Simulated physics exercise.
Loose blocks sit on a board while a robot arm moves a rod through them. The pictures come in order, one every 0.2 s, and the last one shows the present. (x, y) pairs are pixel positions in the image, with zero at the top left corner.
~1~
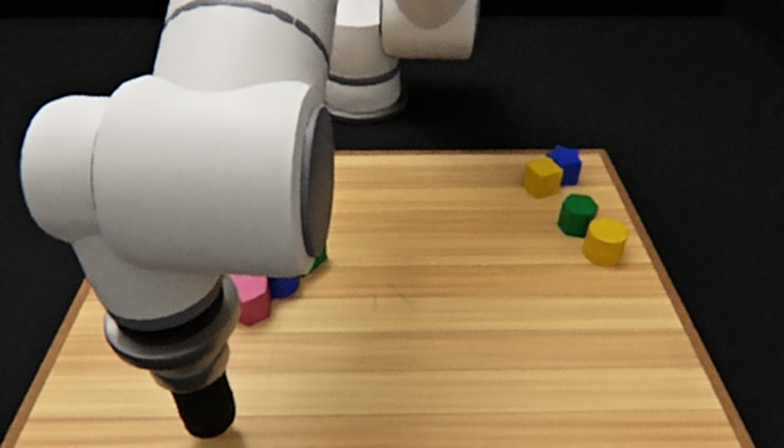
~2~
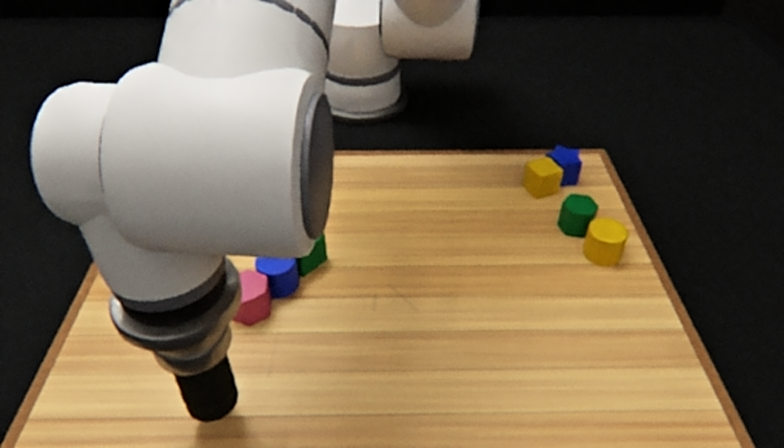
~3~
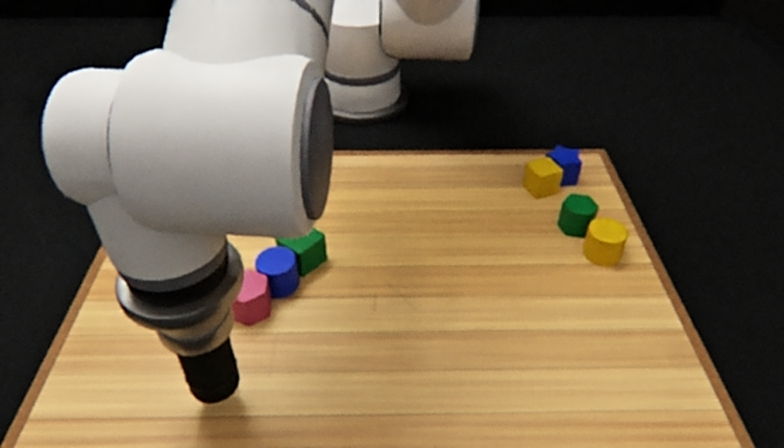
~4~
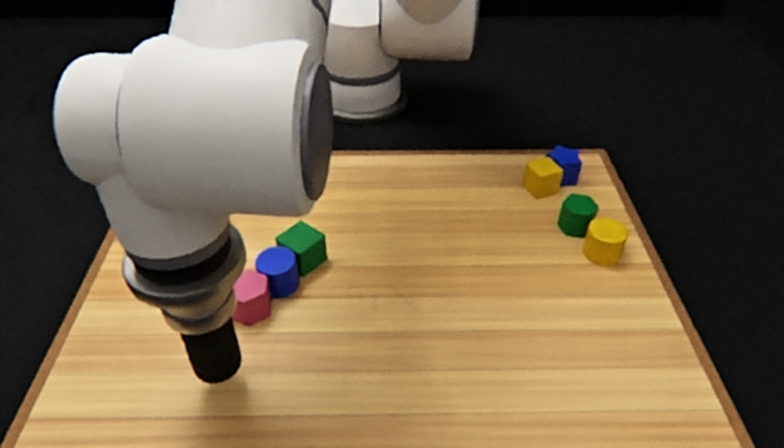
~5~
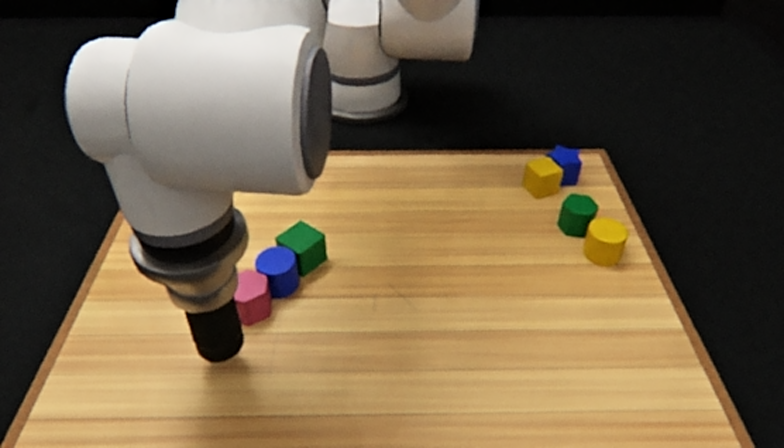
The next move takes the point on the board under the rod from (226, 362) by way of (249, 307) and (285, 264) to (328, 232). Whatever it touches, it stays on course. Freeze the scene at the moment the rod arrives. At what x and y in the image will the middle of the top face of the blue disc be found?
I'd guess (304, 191).
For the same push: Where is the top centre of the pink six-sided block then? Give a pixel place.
Its top middle will sit at (253, 225).
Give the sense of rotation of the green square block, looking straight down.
Its rotation is clockwise.
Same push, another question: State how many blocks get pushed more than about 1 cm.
Blocks that move over 1 cm: Three or more.
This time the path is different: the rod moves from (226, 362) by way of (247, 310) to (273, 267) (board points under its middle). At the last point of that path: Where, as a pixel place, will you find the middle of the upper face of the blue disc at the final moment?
My prediction: (291, 211).
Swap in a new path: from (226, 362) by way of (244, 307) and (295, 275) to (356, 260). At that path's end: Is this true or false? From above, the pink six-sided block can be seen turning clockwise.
The statement is incorrect.
What follows on the original path. One third of the way, rod (246, 288); pink six-sided block (253, 253), turned 30° anticlockwise; blue disc (286, 235); green square block (322, 221).
Two thirds of the way, rod (283, 246); pink six-sided block (253, 225), turned 80° anticlockwise; blue disc (288, 214); green square block (330, 217), turned 20° clockwise.
At the end, rod (326, 215); pink six-sided block (253, 225), turned 80° anticlockwise; blue disc (304, 191); green square block (362, 201), turned 45° clockwise.
